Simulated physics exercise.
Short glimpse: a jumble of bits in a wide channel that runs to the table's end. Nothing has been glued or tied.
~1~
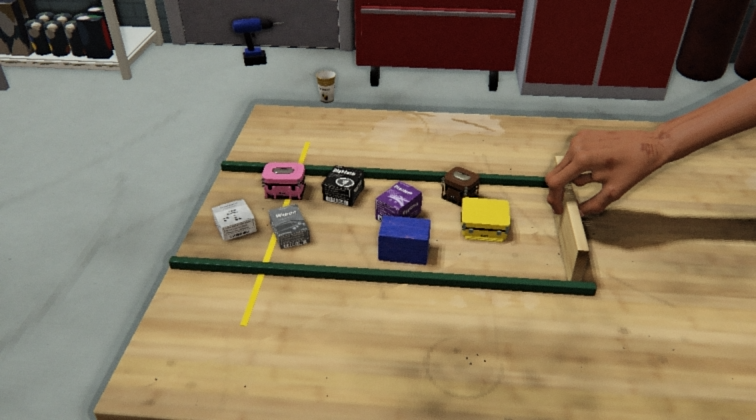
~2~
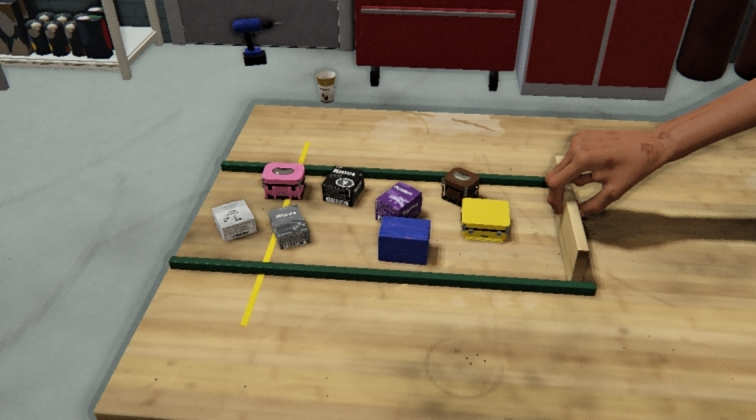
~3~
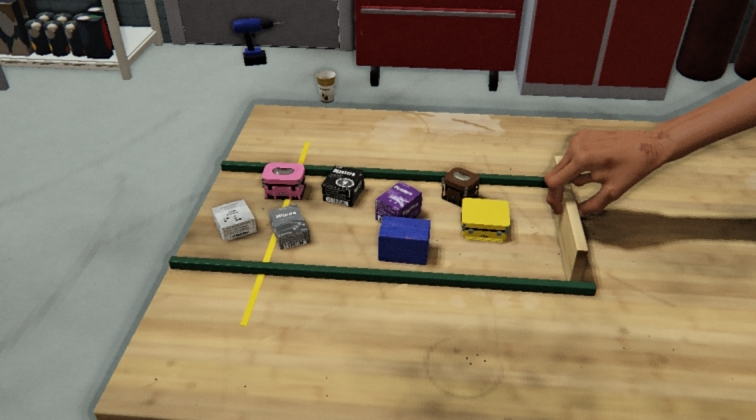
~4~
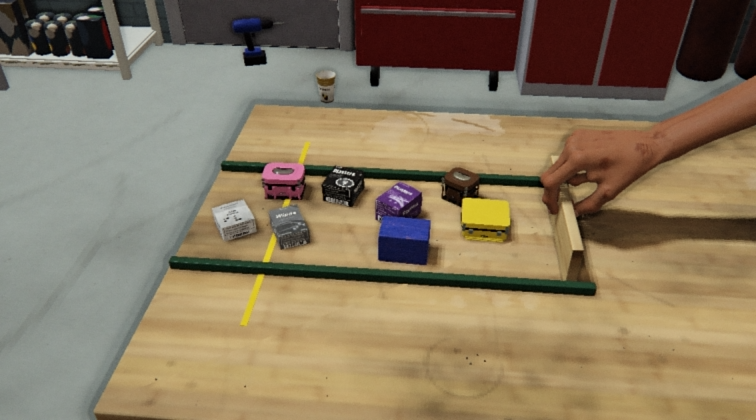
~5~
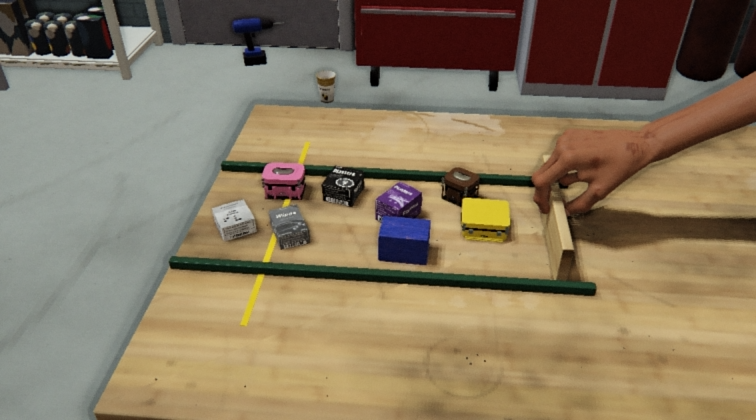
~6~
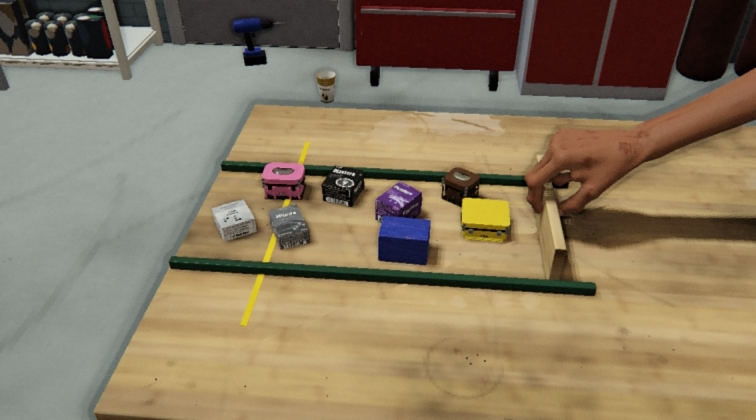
A hand at the right slides an upright wooden board a short way left between two dark green rails on a light wooden workbench, seen from above at an angle in a workshop. Between the rails sit pink, black, purple, brown, white, grey, blue and yellow boxes, with a yellow strip crossing at the left. The boxes stay still, the board remains clear of them, and the camera holds steady.
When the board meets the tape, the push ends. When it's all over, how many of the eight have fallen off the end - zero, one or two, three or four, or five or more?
One or two have fallen off.
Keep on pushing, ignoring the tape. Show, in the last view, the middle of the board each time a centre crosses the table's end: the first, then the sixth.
(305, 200) and (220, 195).
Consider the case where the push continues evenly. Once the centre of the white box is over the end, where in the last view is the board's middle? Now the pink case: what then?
Its middle is around (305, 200) and around (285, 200).
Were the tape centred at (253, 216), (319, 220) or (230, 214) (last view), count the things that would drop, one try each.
The counts: 4, 0 and 5.
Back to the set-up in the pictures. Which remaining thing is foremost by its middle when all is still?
Answer: The pink case.
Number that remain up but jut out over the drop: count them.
That adds up to 2.
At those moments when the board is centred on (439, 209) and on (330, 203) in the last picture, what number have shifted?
At that stage 3; at the next, 8.
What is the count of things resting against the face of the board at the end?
Contact count: 3.
Soon after, none off yet; white box at rest near (234, 220); pink case at rest near (285, 181); grey box at rest near (289, 227).
In the end, the number that fall off is one or two; gone, white box.
